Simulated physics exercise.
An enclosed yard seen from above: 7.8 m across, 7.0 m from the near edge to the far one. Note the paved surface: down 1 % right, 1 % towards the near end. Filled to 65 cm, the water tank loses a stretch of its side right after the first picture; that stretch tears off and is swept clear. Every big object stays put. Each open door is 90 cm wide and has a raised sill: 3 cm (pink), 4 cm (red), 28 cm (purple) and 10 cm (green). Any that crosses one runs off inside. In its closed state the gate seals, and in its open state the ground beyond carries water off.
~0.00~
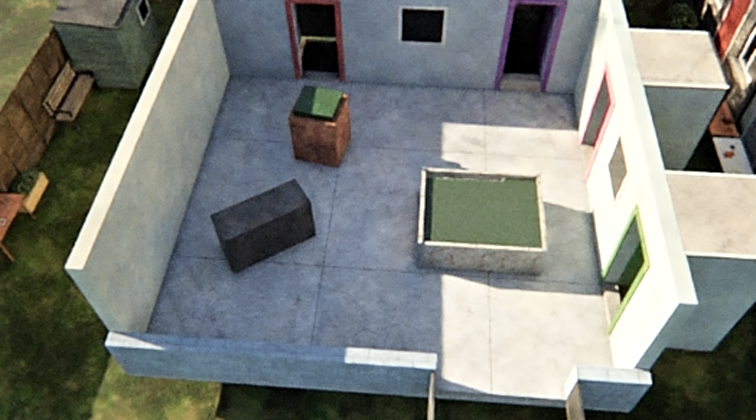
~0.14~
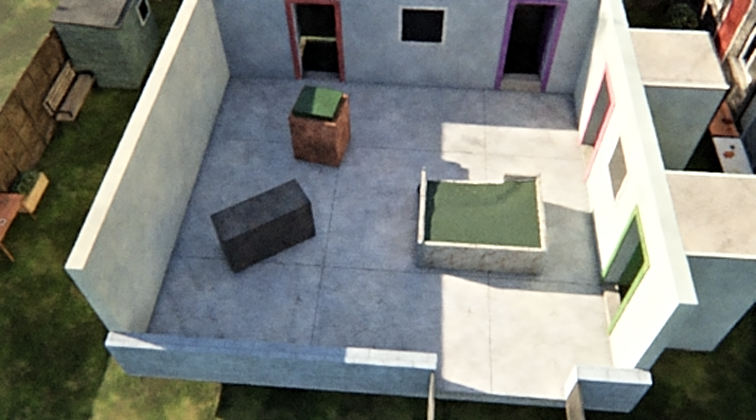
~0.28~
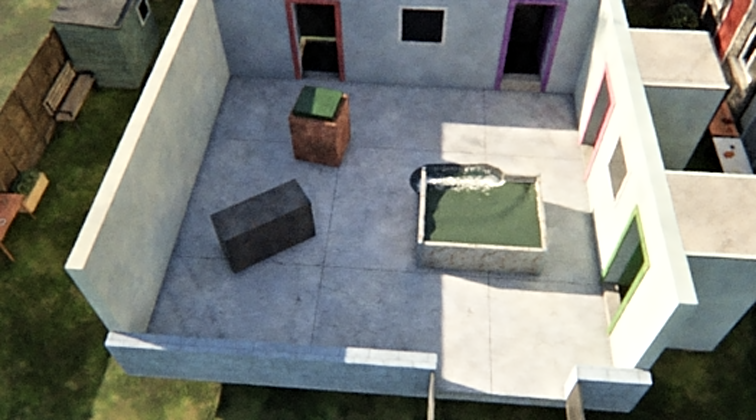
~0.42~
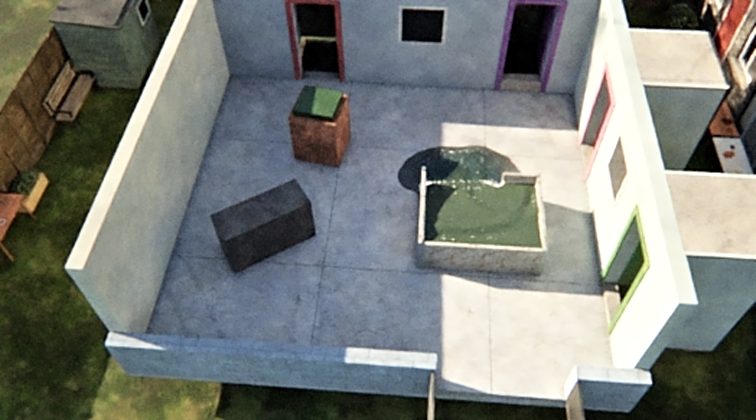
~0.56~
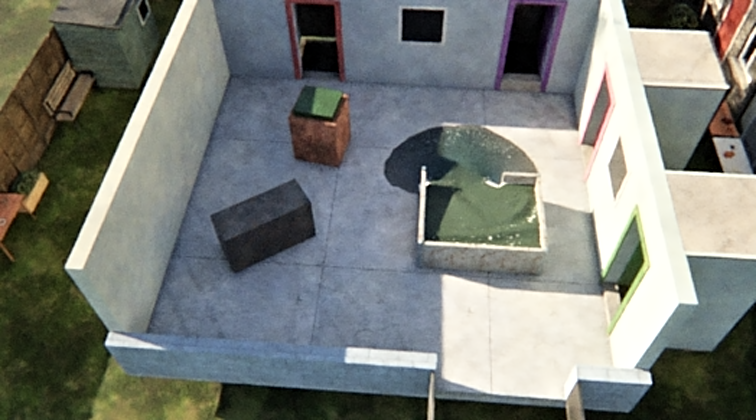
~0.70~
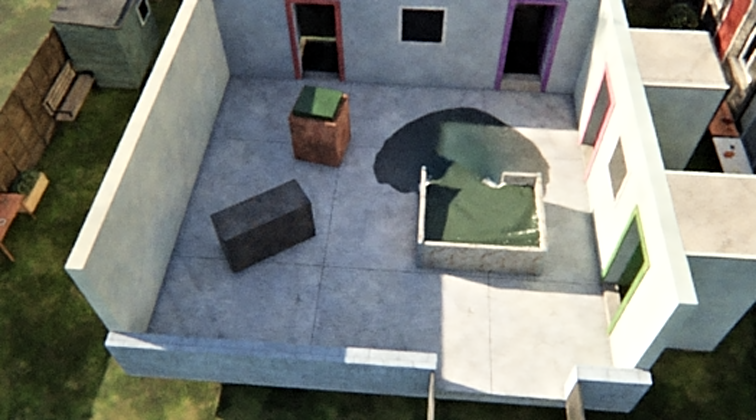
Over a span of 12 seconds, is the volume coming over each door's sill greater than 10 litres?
Within 12 seconds: At the pink door, greater; at the red door, greater; at the purple door, not greater; at the green door, not greater.
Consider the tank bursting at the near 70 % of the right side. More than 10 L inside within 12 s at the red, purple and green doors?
Then: Red under, purple below, green above.
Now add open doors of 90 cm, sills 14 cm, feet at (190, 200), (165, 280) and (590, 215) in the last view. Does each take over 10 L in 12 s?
Result in order - not enough, not enough, not enough.
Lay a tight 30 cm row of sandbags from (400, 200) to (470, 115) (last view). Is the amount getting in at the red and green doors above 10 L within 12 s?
Checking the limit, red is fine, green is fine.
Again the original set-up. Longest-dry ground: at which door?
That's the green door.
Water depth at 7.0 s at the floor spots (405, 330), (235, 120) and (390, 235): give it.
Roughly 0, 7, 1 cm.
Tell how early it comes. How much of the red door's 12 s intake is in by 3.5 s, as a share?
I'd put it at about 50 per cent by that point.
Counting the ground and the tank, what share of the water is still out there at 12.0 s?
Around 88 percent of the water.
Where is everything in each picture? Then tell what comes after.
The water tank at (482, 210) is whole and still, 65 cm deep, in the first picture.
Water pours out on the water tank's far side and has run 0.8 m, to a hidden place; typically 9 cm deep outside, 65 cm at the water tank's back, in the second picture.
The front is at (415, 179), 1.0 m from the gap on the water tank's far side; 1.2 m2 of floor is under water; 65 cm left at the back of the water tank, in the third picture.
Water pours out on the water tank's far side and has run 1.4 m, to (485, 150); typically 9 cm deep outside, 62 cm at the water tank's back, in the fourth picture.
Water pours out on the water tank's far side and has run 1.9 m, to (479, 129); typically 6 cm deep outside, 54 cm at the water tank's back, in the fifth picture.
The front is at (473, 111), 2.4 m from the gap on the water tank's far side; 5.7 m2 of floor is under water; 57 cm left at the back of the water tank, in the sixth picture.
After 1.4 s water covers 25 % of the floor and is deepest (32 cm) near (441, 89); pink door not reached, red door not reached, purple door 18 cm at the sill, 0 L in, green door not reached.
After 2.2 s water covers 25 % of the floor and is deepest (34 cm) near (570, 96); pink door 3 cm at the sill, 0 L in, red door 8 cm at the sill, 0 L in, purple door 21 cm at the sill, 0 L in, green door not reached.
After 3.5 s water covers 40 % of the floor and is deepest (24 cm) near (571, 102); pink door 7 cm at the sill, 3 L in, red door 8 cm at the sill, 17 L in, purple door 13 cm at the sill, 0 L in, green door not reached.
After 7.0 s water covers 70 % of the floor and is deepest (15 cm) near (600, 387); pink door 6 cm at the sill, 43 L in, red door 4 cm at the sill, 30 L in, purple door 8 cm at the sill, 0 L in, green door 4 cm at the sill, 0 L in.
After 12.0 s water covers 90 % of the floor and is deepest (10 cm) near (600, 387); pink door 6 cm at the sill, 82 L in, red door 2 cm at the sill, 33 L in, purple door 4 cm at the sill, 0 L in, green door 5 cm at the sill, 0 L in.
